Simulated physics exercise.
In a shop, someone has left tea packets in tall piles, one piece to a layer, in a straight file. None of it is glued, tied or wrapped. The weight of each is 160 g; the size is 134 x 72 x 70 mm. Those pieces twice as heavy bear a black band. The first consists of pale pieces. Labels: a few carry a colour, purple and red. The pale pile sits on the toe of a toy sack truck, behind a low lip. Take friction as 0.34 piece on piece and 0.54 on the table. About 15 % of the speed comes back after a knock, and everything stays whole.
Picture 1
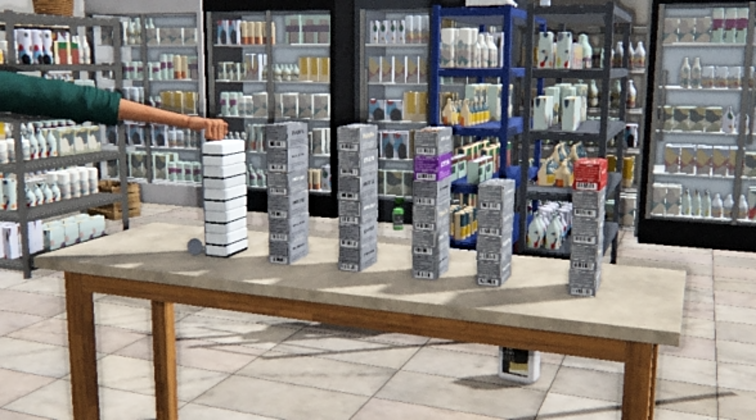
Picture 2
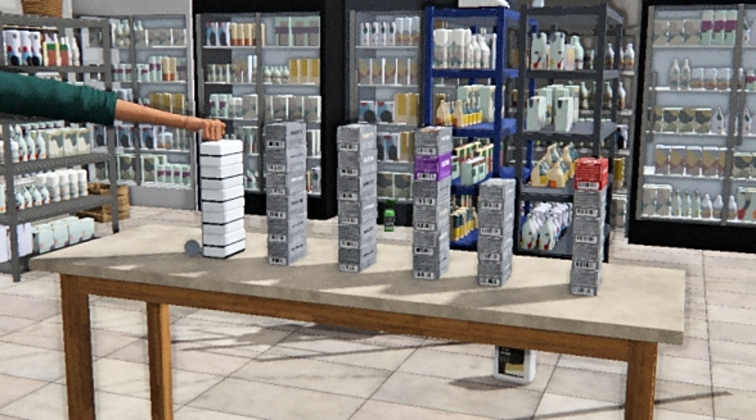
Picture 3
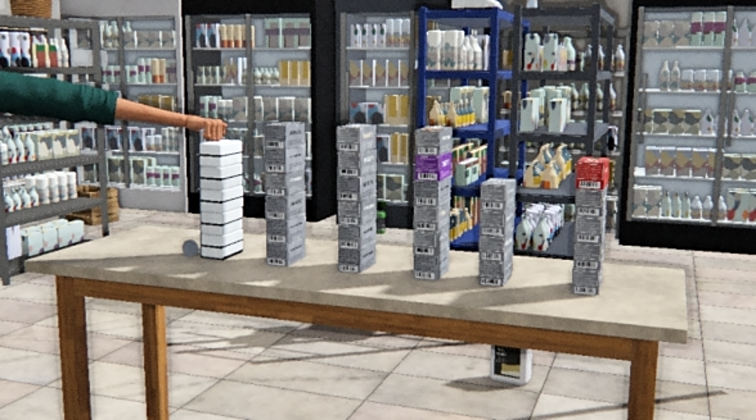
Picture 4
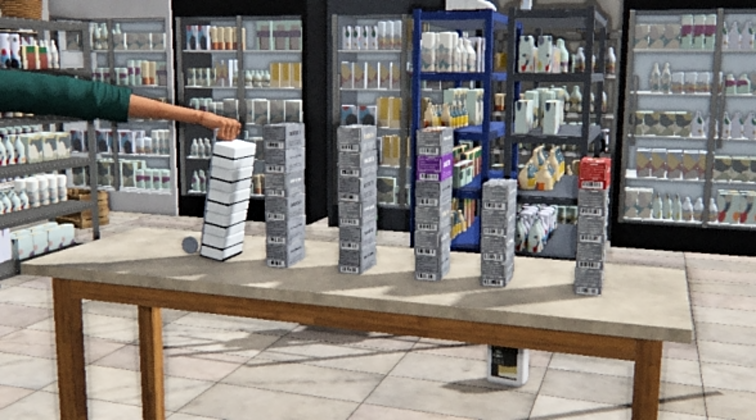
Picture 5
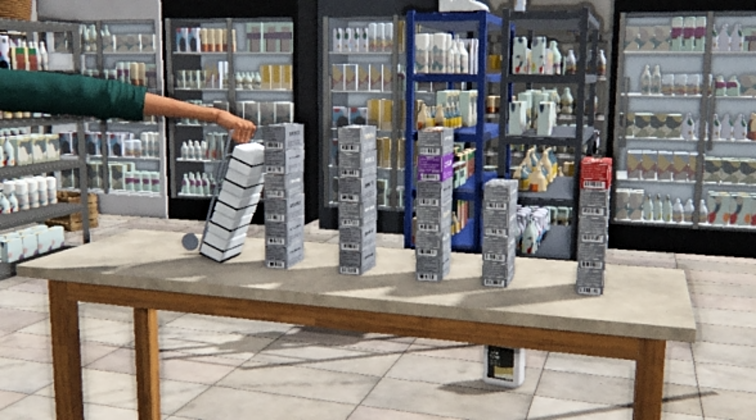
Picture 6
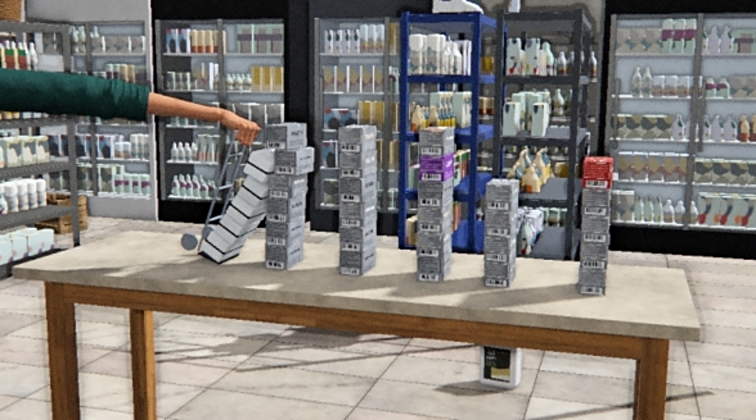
The clip opens on a row of tall stacks of small packs on a shop table, a green-sleeved arm reaching from the left to the white stack. After staying nearly upright, the white stack tilts right with the hand at its top, then leans farther against the neighbouring grey stack, whose upper packs shift.
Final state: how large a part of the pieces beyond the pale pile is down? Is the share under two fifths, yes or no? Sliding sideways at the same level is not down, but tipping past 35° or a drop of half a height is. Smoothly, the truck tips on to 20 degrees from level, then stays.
No, it is over two fifths.
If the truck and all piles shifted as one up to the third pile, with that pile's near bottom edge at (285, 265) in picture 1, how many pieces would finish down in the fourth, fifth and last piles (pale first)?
Fourth 5, fifth 3, last 0.
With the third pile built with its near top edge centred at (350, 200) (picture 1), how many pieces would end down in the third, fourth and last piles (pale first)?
Result: Third pile 3, fourth pile 5, last pile 5.
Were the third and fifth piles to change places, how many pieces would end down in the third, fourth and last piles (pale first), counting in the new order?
Down per pile: Third 3, fourth 5, last 4.
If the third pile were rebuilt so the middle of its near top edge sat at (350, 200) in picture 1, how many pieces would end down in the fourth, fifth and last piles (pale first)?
You'd get fourth 5, fifth 3 and last 5.
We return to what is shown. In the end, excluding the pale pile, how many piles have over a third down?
The answer is 5.
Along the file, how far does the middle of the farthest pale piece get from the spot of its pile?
I'd say close to 38 cm along.
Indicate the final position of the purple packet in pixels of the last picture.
Somewhere around pixel (554, 234).
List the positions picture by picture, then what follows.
In the first frame (places mark the middle of the side facing us; the camera moves round a little), truck frame 0° forward; purple packet (426, 169); red packet (587, 177); the rest undisturbed.
Truck frame 0° forward; purple packet (427, 168), in the second frame.
Truck frame 2° forward; red packet (590, 176), in the third frame.
Truck frame (213, 155) 10° forward, top of the pale pile leaning 10°; purple packet (429, 169); the rest undisturbed, in the fourth frame.
Truck frame (225, 156) 18° forward, top of the pale pile leaning 21°; red packet (595, 176); the rest undisturbed, in the fifth frame.
Truck frame (228, 156) 20° forward, top of the pale pile leaning 28°; purple packet (432, 169); red packet (597, 175); 4 disturbed, none down, in the sixth frame.
Then, 0.25 s after the last picture, 5 of the pale pile down; 3 of the 27 other packets down.
Then, 0.57 s after the last picture, 5 of the pale pile down; 12 of the 27 other packets down; purple packet leaning 10°.
Then, 1.21 s after the last picture, 5 of the pale pile down; 25 of the 27 other packets down; red packet leaning 73°, 15 cm lower; purple packet leaning 51°, 17 cm lower.
By the end, 5 of the pale pile down; 25 of the 27 other packets down; red packet upside down; purple packet leaning 51°, 17 cm lower. That is 93 per cent. As the last picture would show them, middles, purple packet near (554, 234).
